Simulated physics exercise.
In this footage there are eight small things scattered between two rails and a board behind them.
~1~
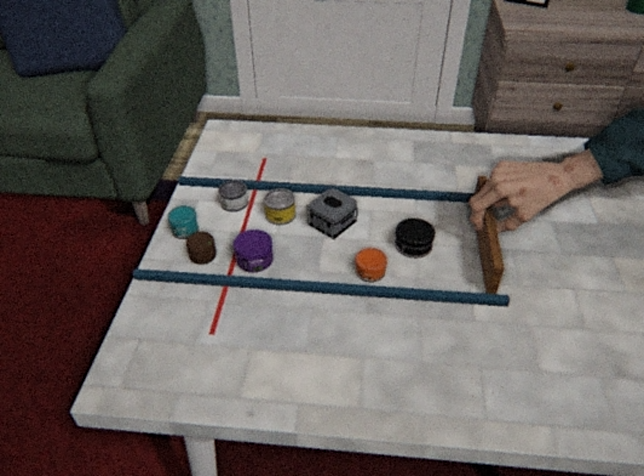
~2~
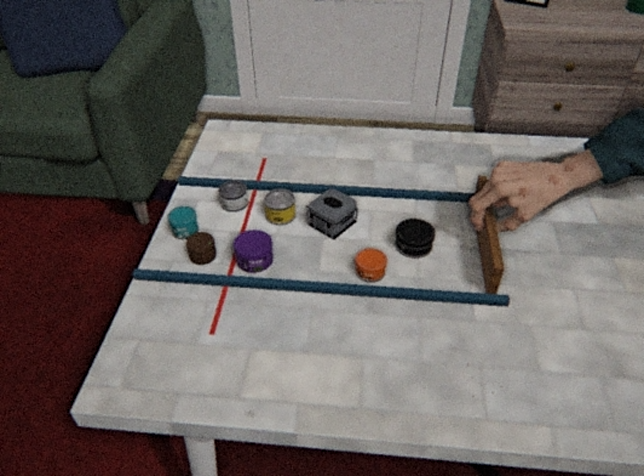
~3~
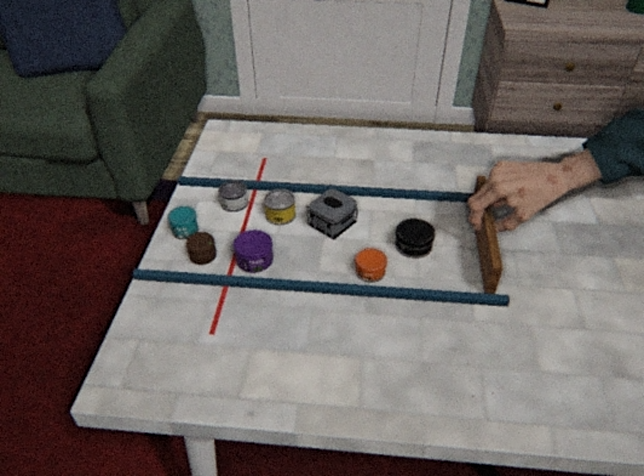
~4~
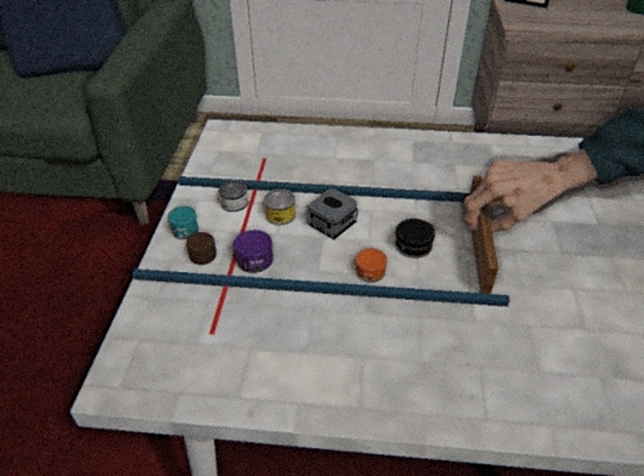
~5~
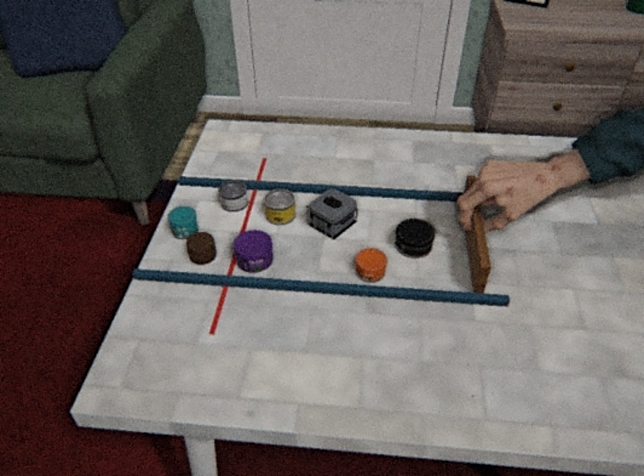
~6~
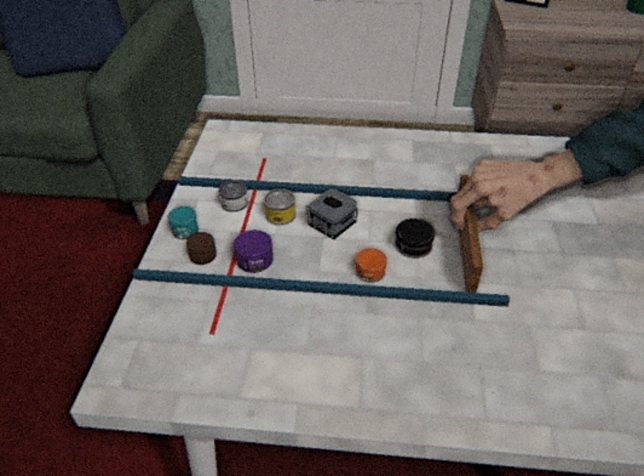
On a pale tabletop beside a green sofa, a hand slides a wooden board slightly left between two blue rails, while the small tins, brown lid and grey case scattered near the red tape stay still.
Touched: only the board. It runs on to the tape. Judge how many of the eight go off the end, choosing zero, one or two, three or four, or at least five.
Zero go off.
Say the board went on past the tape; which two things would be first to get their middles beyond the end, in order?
In order: The brown lid, the turquoise tin.
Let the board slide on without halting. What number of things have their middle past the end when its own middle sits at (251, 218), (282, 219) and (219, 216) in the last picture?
By position: 0 / 0 / 1.
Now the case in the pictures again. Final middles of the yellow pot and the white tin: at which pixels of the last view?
I'd put one close to (195, 206) and the other close to (203, 189).
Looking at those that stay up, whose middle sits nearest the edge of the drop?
The brown lid finishes closest.
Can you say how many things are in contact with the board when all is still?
3.
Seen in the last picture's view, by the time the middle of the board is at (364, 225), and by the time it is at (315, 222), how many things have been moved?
Respectively 3 and 4.
Soon after, none off yet; turquoise tin at rest near (184, 223); brown lid at rest near (202, 248); white tin at rest near (234, 197).
In the end, the number that fall off is zero.
